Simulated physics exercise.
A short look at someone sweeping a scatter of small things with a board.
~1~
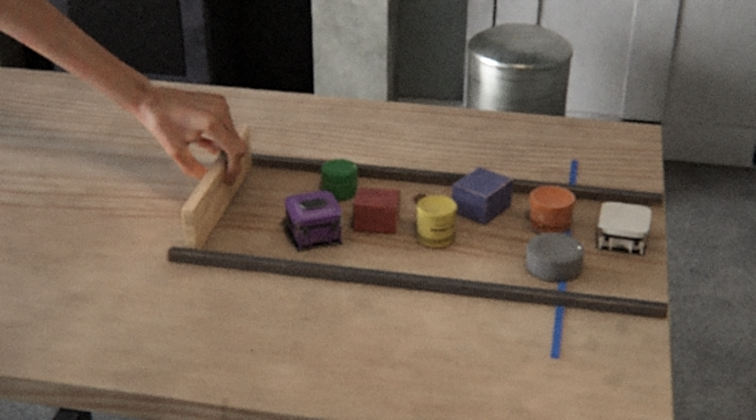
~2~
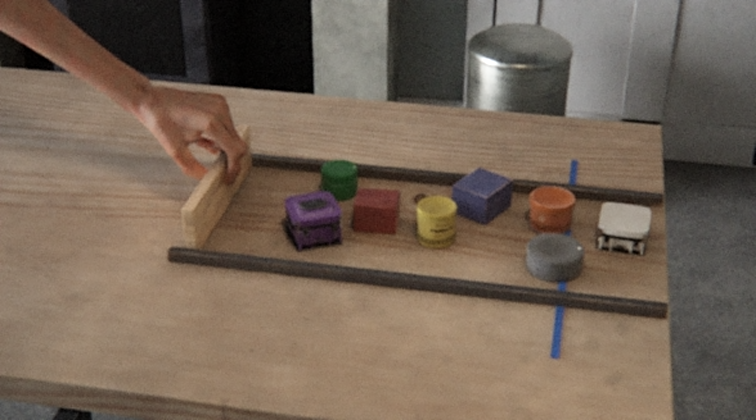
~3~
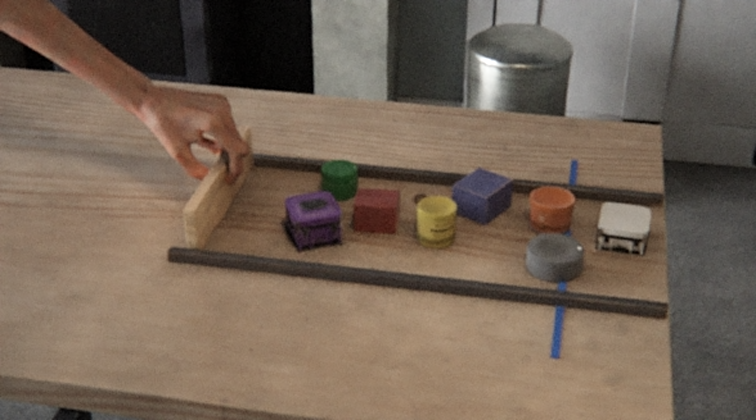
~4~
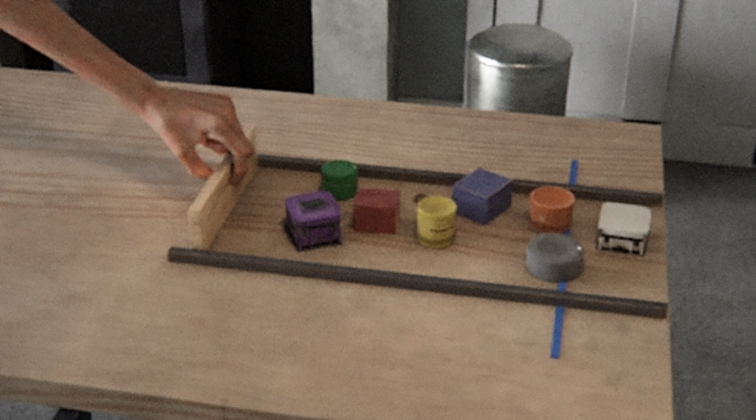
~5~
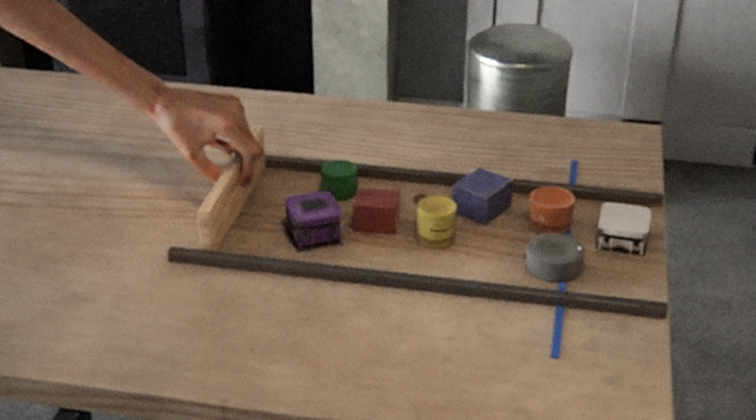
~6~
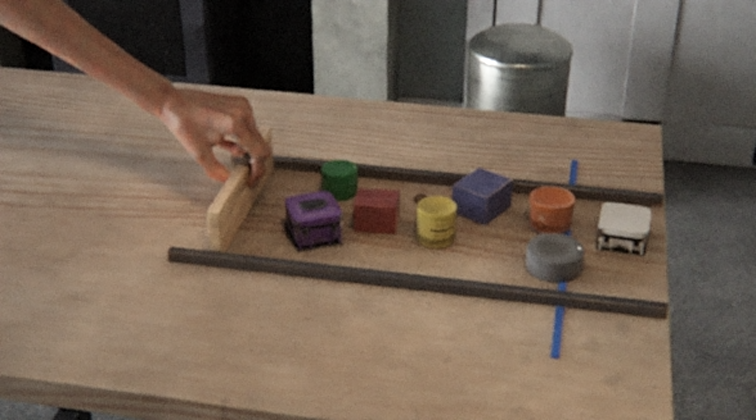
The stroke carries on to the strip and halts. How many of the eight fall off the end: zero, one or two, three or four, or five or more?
The number that fall off is one or two.
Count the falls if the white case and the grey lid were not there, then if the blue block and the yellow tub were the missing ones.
It would be 0 and 0.
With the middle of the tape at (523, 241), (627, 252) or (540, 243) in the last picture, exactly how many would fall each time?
It would be 0, 5 and 1.
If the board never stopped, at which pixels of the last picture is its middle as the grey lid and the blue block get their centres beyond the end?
Its middle is around (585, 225) and around (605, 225).
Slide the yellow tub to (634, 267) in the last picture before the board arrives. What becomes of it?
It comes down.
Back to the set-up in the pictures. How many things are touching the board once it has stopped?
That makes 3.
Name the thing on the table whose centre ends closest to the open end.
That is the orange pot.
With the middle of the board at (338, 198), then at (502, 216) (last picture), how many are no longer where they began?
First 3, then 8.
Soon after, none off yet; white case at rest near (624, 229); grey lid at rest near (555, 258); orange pot at rest near (551, 211).
In the end, the number that fall off is one or two; gone, white case.
